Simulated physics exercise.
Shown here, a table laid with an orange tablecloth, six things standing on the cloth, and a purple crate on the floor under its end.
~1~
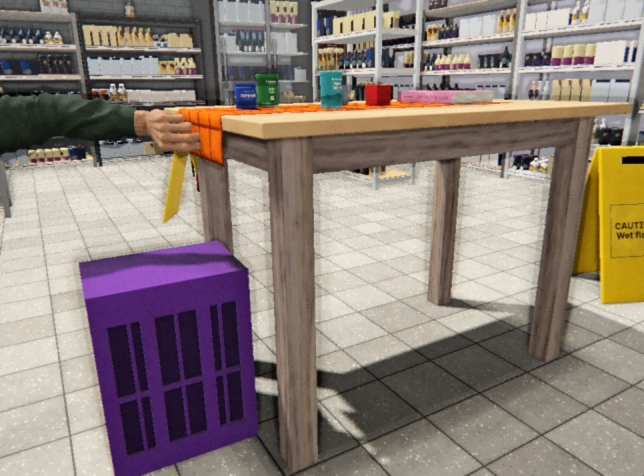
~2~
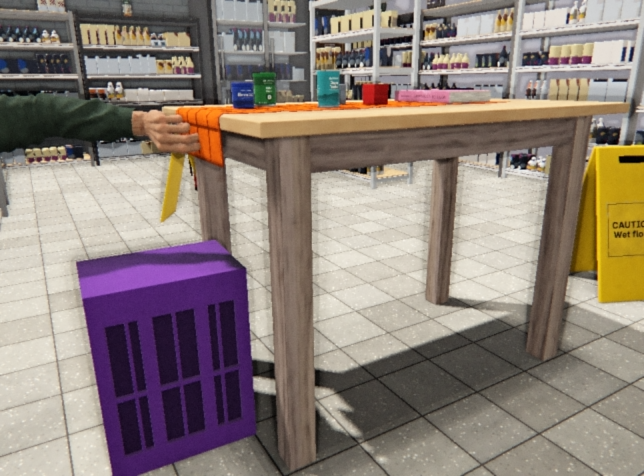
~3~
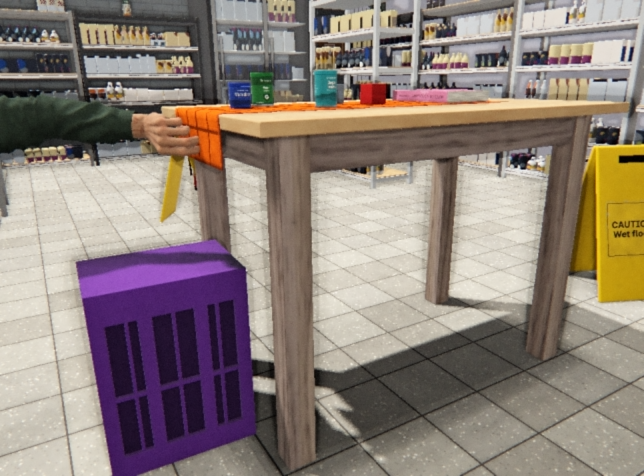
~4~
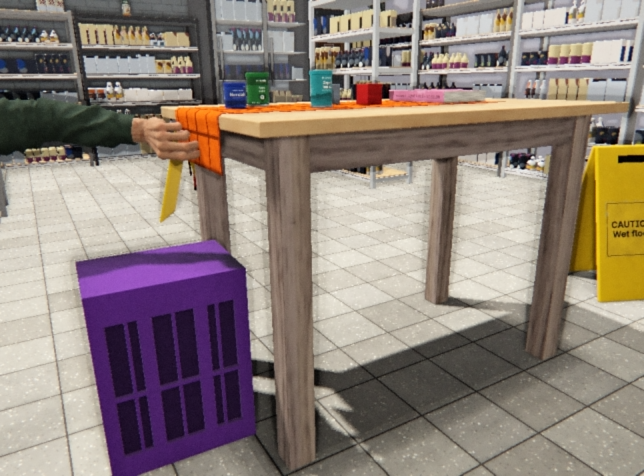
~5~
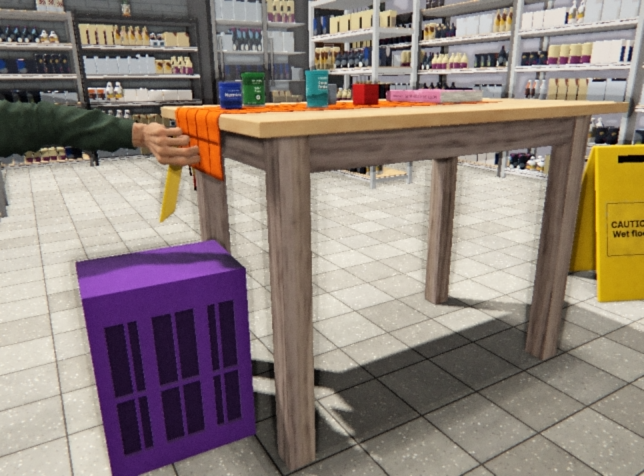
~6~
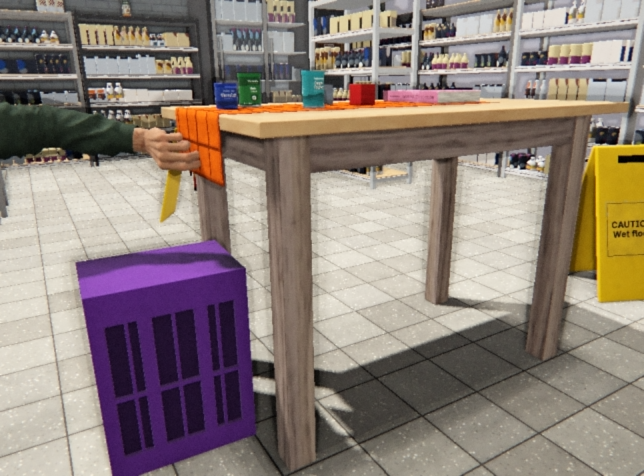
In a shop, a hand slowly drawing an orange cloth down over a table's left end, small containers shifting slightly left with it.
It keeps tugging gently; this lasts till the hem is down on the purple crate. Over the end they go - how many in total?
Two in total.
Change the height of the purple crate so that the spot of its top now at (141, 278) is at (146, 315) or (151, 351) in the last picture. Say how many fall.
First case 3, second case 4.
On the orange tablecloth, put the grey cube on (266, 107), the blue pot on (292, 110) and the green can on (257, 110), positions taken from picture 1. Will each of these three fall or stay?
Start with the grey cube, which is lost; next the blue pot, which is lost; last the green can, which is lost.
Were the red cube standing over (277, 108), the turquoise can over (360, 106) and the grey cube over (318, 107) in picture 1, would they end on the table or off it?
Outcome: Red cube is gone; turquoise can keeps its perch; grey cube keeps its perch.
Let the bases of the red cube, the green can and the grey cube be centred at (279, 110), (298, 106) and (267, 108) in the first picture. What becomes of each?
The red cube ends up off the top, the green can ends up on top still, the grey cube ends up off the top.
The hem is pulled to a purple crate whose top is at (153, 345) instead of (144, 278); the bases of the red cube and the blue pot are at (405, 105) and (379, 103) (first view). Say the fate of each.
First the red cube: It is still up there. Then the blue pot: It is still up there.
A little later, hem near (203, 234); blue pot gone.
Next, hem on the crate; blue pot and green can gone.
When it is over, hem on the crate; blue pot and green can gone. The answer is two.
